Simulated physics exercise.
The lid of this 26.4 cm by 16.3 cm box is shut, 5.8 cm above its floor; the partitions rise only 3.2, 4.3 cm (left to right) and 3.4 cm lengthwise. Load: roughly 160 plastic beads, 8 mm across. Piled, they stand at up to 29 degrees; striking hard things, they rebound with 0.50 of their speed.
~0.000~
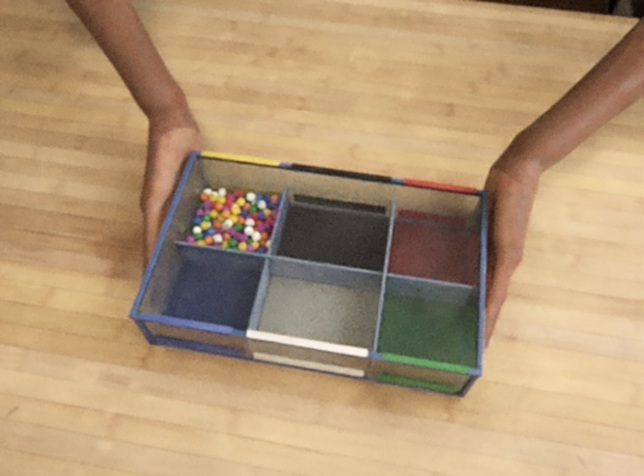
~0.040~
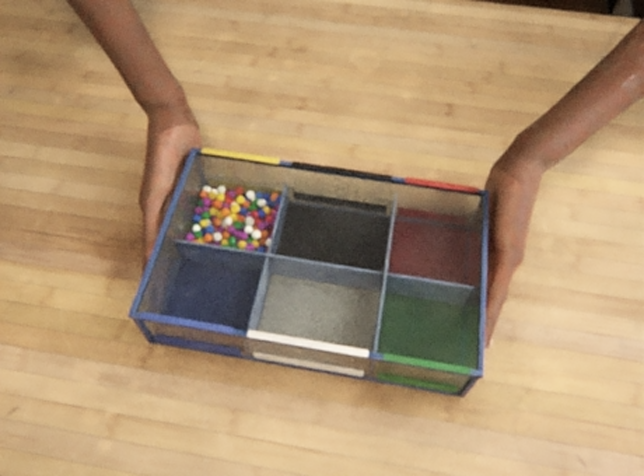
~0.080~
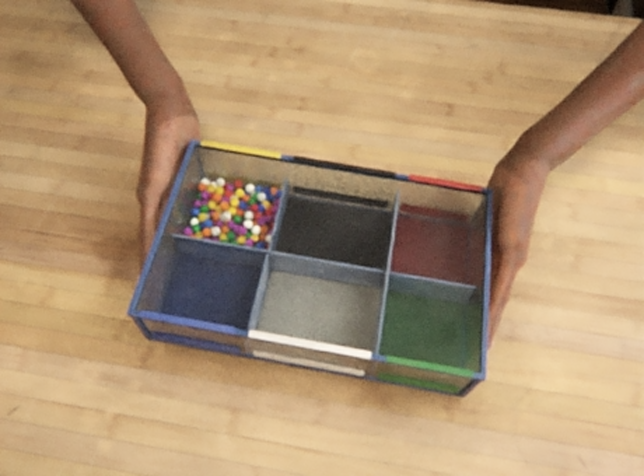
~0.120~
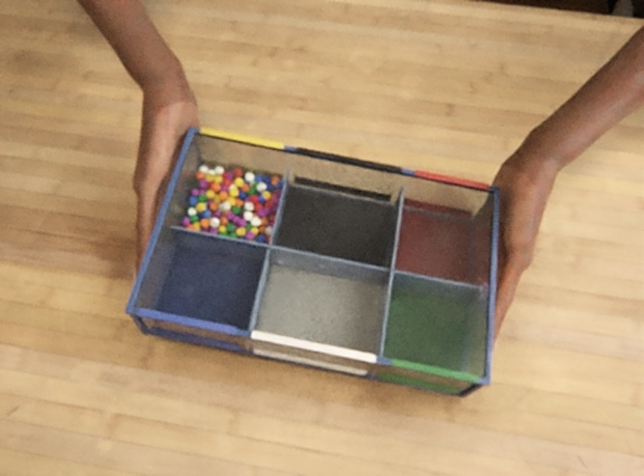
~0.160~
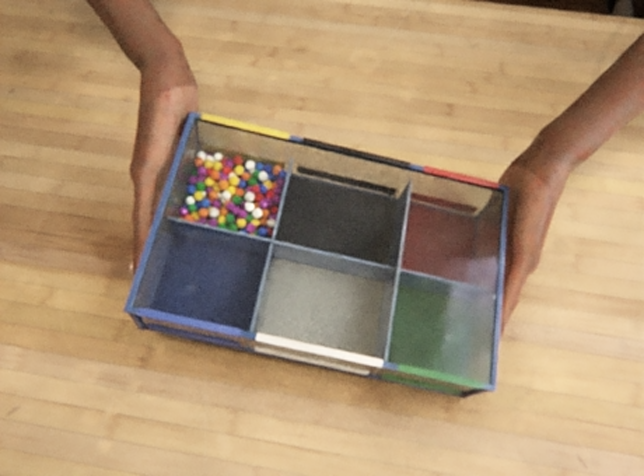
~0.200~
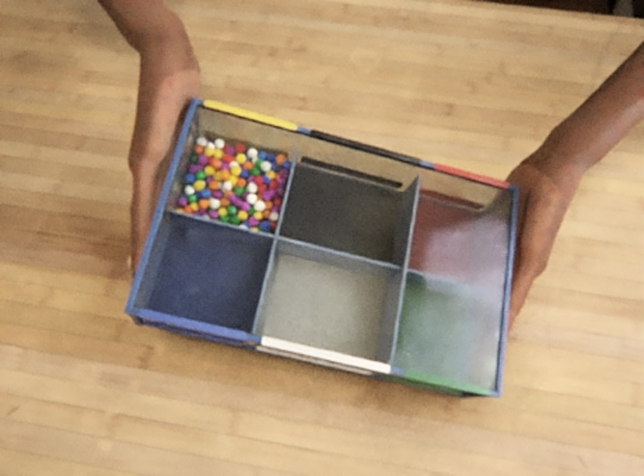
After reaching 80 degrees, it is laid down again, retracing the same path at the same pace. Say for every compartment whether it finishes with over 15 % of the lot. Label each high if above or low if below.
Red: Low; blue: Low; green: Low; yellow: High; white: High; black: Low.
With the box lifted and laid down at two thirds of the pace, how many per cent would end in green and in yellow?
In per cent, green gets 10 and yellow gets 40.
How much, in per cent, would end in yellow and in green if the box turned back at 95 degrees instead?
The yellow compartment would get 10 per cent and the green one 25 per cent.
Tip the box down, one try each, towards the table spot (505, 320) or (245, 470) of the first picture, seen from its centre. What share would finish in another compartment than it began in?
That would be close to 70 per cent and then close to 40 per cent.
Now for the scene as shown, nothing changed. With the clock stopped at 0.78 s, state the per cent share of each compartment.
In per cent: Red 0; blue 5; green 0; yellow 75; white 15; black 10.
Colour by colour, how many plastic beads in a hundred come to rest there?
Red 0, blue 0, green 10, yellow 25, white 65, black 5.
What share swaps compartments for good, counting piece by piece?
The answer is close to 75 percent.
After 0.78 s, tilt 79 degrees; blue 5 %, yellow 75 %, white 15 %, black 10 %.
After 1.17 s, tilt 34 degrees; green 10 %, yellow 25 %, white 65 %, black 5 %.
After 1.65 s, tilt 0 degrees; green 10 %, yellow 25 %, white 65 %, black 5 %.
In the end, at 2.1 s, red 0 %, blue 0 %, green 10 %, yellow 25 %, white 65 %, black 5 %.
